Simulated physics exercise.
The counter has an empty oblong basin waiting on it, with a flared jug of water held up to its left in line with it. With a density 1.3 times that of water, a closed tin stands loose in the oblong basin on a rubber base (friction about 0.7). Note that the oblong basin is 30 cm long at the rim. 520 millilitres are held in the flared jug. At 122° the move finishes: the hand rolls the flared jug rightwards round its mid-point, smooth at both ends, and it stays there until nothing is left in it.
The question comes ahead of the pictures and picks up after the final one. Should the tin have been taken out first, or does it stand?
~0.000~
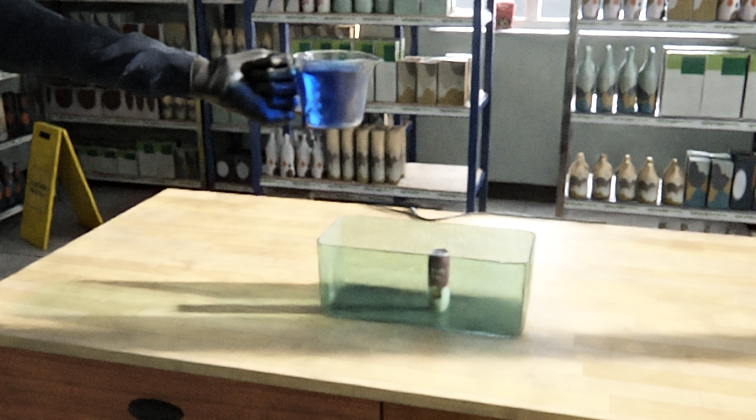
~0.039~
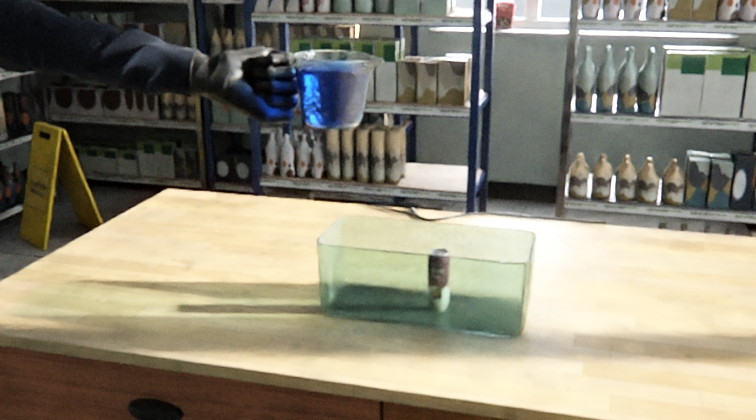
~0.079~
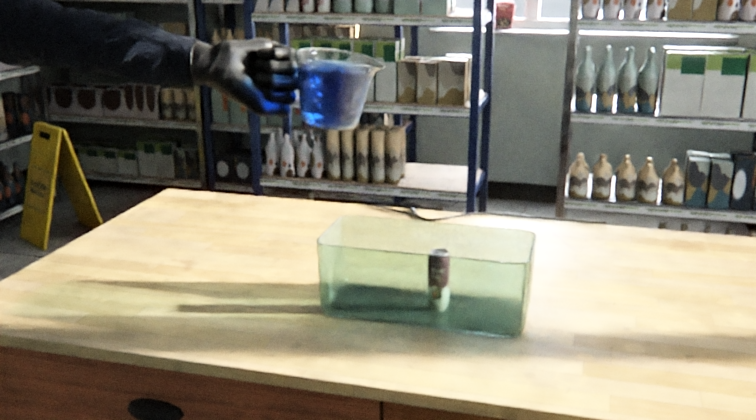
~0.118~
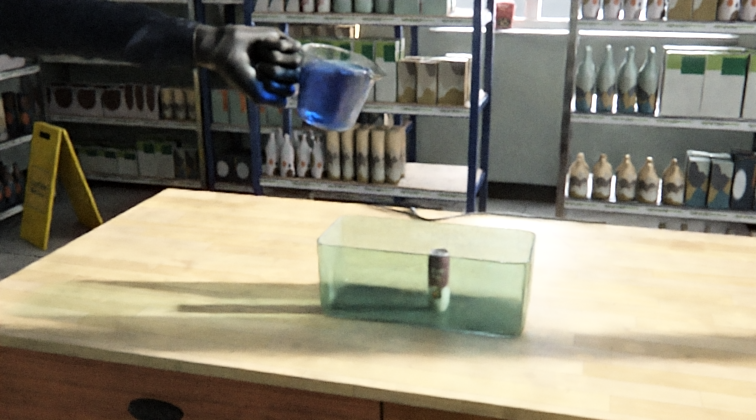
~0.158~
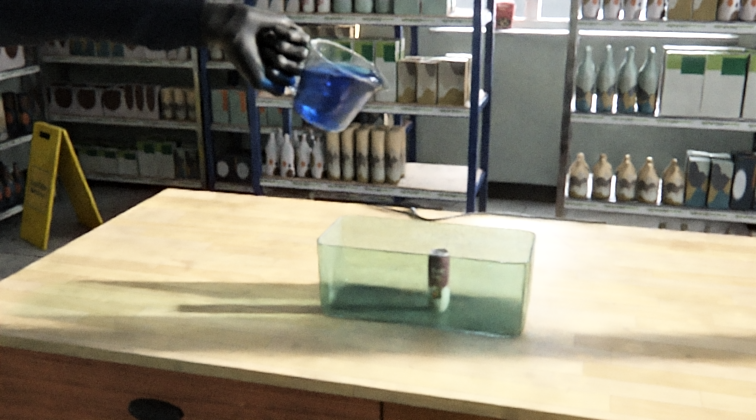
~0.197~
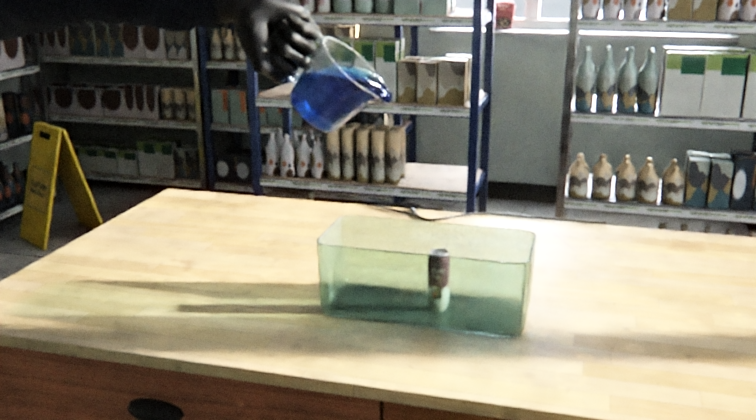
Overturned.
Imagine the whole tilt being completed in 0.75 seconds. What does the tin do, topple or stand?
Then it tips over.
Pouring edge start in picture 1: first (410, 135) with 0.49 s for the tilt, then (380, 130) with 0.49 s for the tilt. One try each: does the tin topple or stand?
In the first try it comes down; in the second it remains standing.
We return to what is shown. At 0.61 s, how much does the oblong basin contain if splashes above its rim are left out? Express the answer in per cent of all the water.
Roughly 90 %.
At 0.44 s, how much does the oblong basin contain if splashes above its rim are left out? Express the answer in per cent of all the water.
At that time the basin holds about 26 per cent of the liquid.
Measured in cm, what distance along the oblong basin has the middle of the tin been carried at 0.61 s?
Estimate: Around 3 cm.
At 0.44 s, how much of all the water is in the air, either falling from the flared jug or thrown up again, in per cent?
Roughly 54 percent.
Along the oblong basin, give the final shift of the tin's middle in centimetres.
Shift of tin centre: Approx. 7.5 cm.
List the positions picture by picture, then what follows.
It leans 0°; its right rim is at (381, 59); the water meets the walls at (300, 65) and (370, 68); the oblong basin's rim runs from (329, 230) to (533, 249); the tin's top is at (439, 254), in the first frame.
It leans 2°; its right rim is at (382, 61); the water meets the walls at (301, 64) and (370, 68), in the second frame.
It leans 8°; its right rim is at (385, 67); the water meets the walls at (303, 62) and (372, 70), in the third frame.
It leans 17°; its right rim is at (388, 76); the water meets the walls at (306, 61) and (372, 73), in the fourth frame.
It leans 29°; its right rim is at (390, 88); the water meets the walls at (309, 65) and (380, 79), in the fifth frame.
It leans 43°; its right rim is at (389, 102); the water meets the walls at (303, 77) and (382, 89); 3 per cent is over the edge, in the sixth frame.
Then, 0.44 s in, the tilt is 118° and 21 per cent is still to pour; the tin stands where it began.
Then, 0.61 s in, the tilt is 122° and 0 per cent is still to pour; the tin leans 17°.
Then, 0.79 s in, the tilt is 122° and 0 per cent is still to pour; the tin lies on its side.
Then, 0.99 s in, the tilt is 122° and 0 per cent is still to pour; the tin lies on its side.
Finally, the tin lies on its side.
